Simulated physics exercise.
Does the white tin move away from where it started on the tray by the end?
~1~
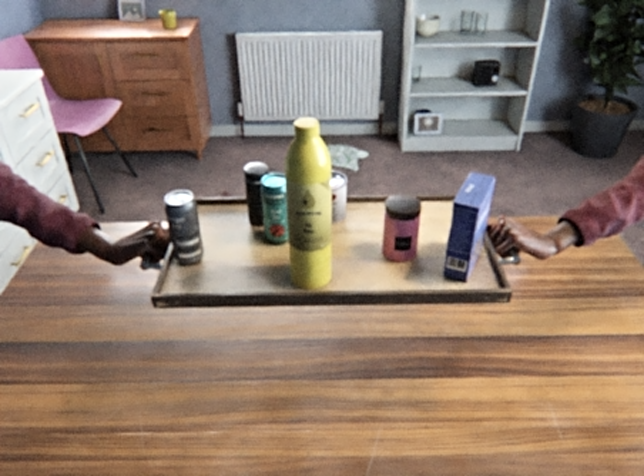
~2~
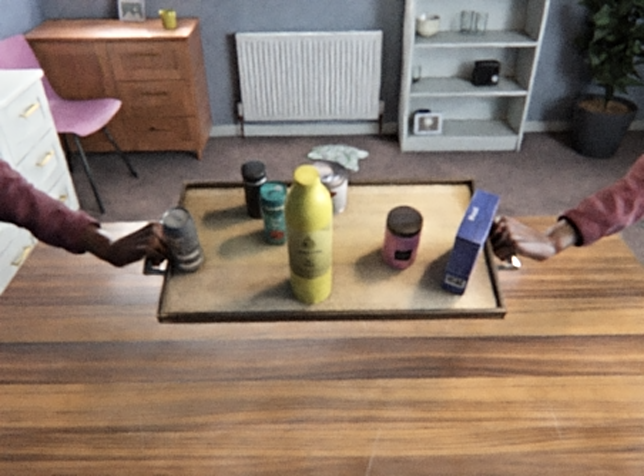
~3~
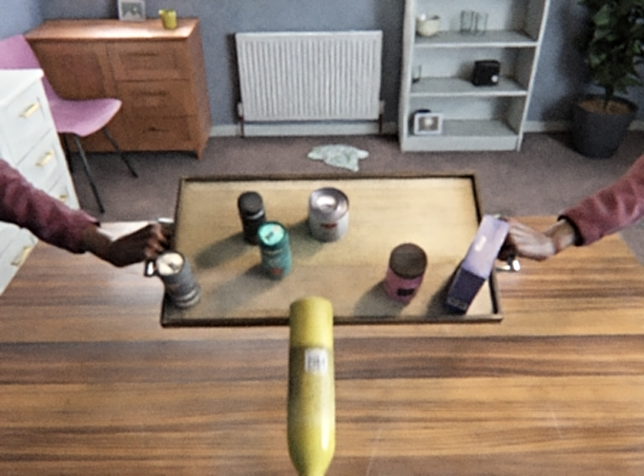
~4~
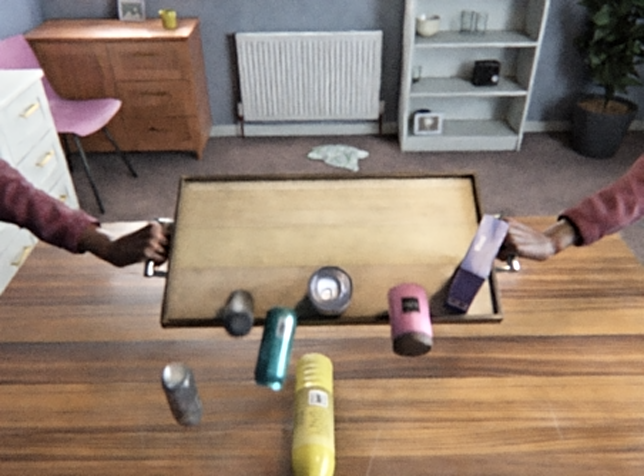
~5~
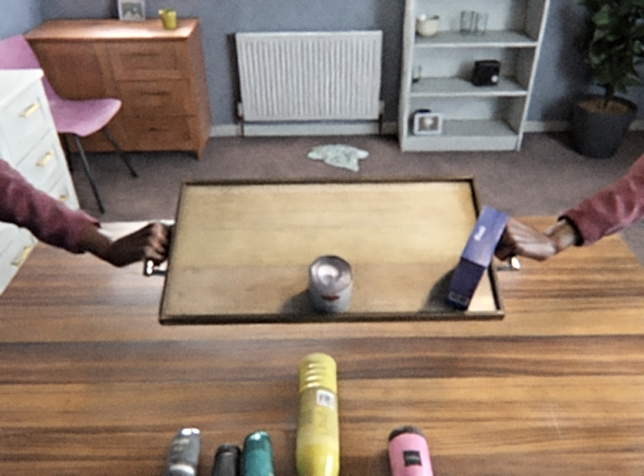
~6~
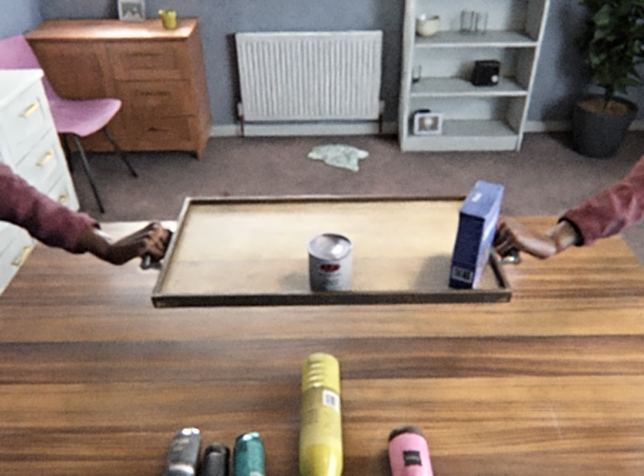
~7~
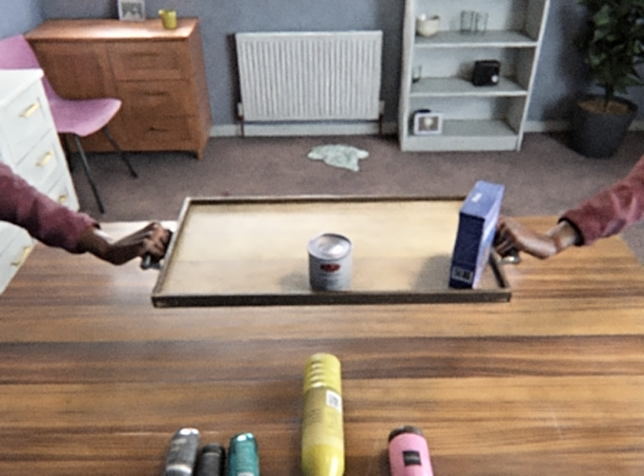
Yes, the white tin slides toward the near rim as the tray tips, and it ends up standing there, still on the tray.
A wooden tray held by two hands tips its near edge down, and the yellow bottle, two cans, a black shaker and a pink jar tumble onto the table, while the white tin slides to the near rim and stays aboard with the blue packet as the tray levels.
